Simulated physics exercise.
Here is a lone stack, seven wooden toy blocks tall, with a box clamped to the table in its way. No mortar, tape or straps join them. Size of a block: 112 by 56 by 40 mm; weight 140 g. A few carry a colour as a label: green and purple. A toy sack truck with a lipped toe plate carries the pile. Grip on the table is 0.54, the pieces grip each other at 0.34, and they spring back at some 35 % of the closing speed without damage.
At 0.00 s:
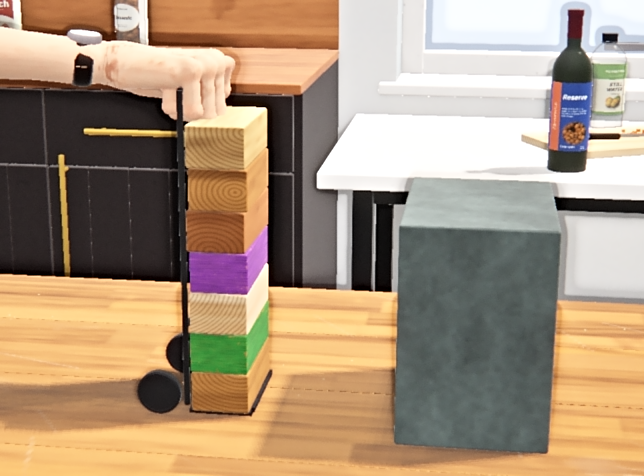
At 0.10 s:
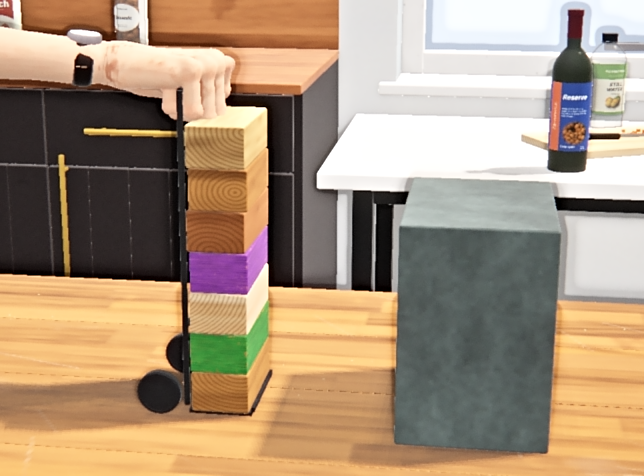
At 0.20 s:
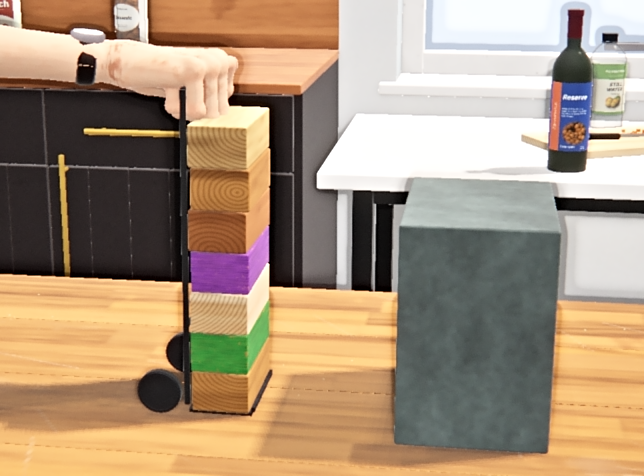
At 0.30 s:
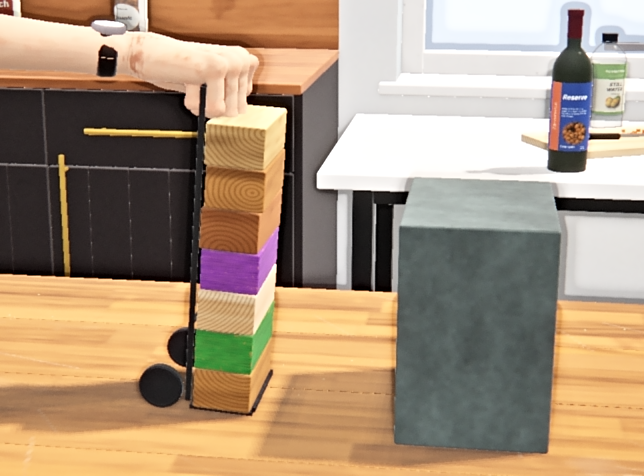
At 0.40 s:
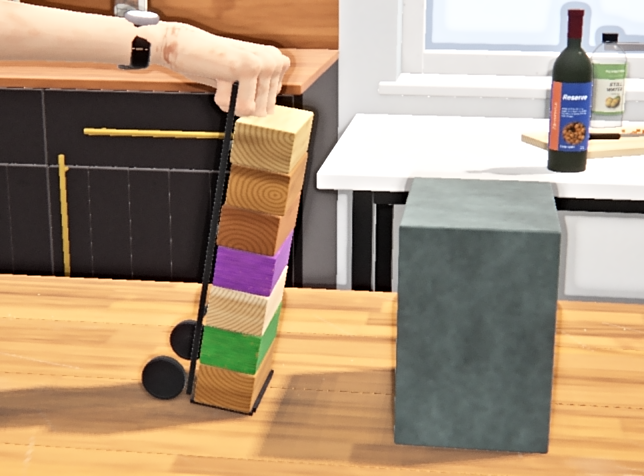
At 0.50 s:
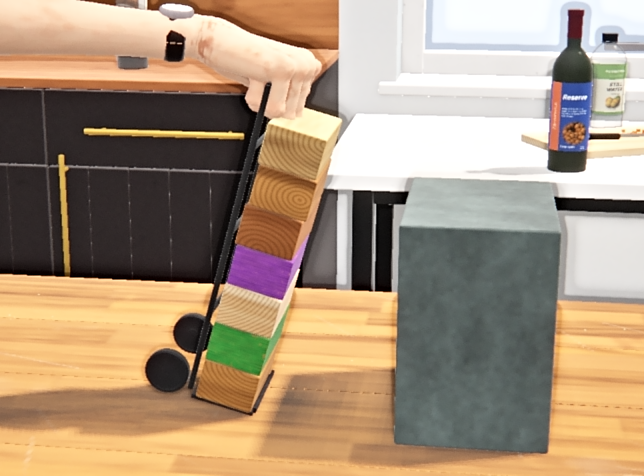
The clip shows a hand at the top of a small black sack truck holding seven stacked wooden blocks, left of a dark gray box. After staying nearly still, the truck and stack lean rightward together as the hand moves right.
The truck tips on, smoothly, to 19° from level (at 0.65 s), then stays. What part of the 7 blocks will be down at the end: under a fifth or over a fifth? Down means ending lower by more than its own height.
Less than a fifth of them.
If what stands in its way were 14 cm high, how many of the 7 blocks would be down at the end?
Then 5.
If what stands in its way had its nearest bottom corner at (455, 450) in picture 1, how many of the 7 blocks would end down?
Then 5.
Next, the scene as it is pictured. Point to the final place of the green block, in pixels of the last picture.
Near (291, 345).
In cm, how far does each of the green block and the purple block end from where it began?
Green 6, purple 12.
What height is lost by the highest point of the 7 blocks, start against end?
Roughly 2 cm.
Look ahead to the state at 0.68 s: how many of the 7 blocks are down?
By then 0.
Around 0.56 s, none of the 7 blocks down, 7 disturbed; purple block tipped 20°; green block tipped 20°.
Around 0.62 s, none of the 7 blocks down, 7 disturbed; purple block tipped 26°; green block tipped 26°.
Around 0.68 s, none of the 7 blocks down, 7 disturbed; purple block tipped 34°; green block tipped 34°.
Around 0.78 s, none of the 7 blocks down, 7 disturbed; green block tipped 38°; purple block tipped 38°, 21 mm lower.
Finally (1.7 s), none of the 7 blocks down, 7 disturbed; green block tipped 39°; purple block tipped 39°, 27 mm lower. That is 0 per cent. Seen by the last camera, middles, green block near (291, 345), purple block near (344, 290).
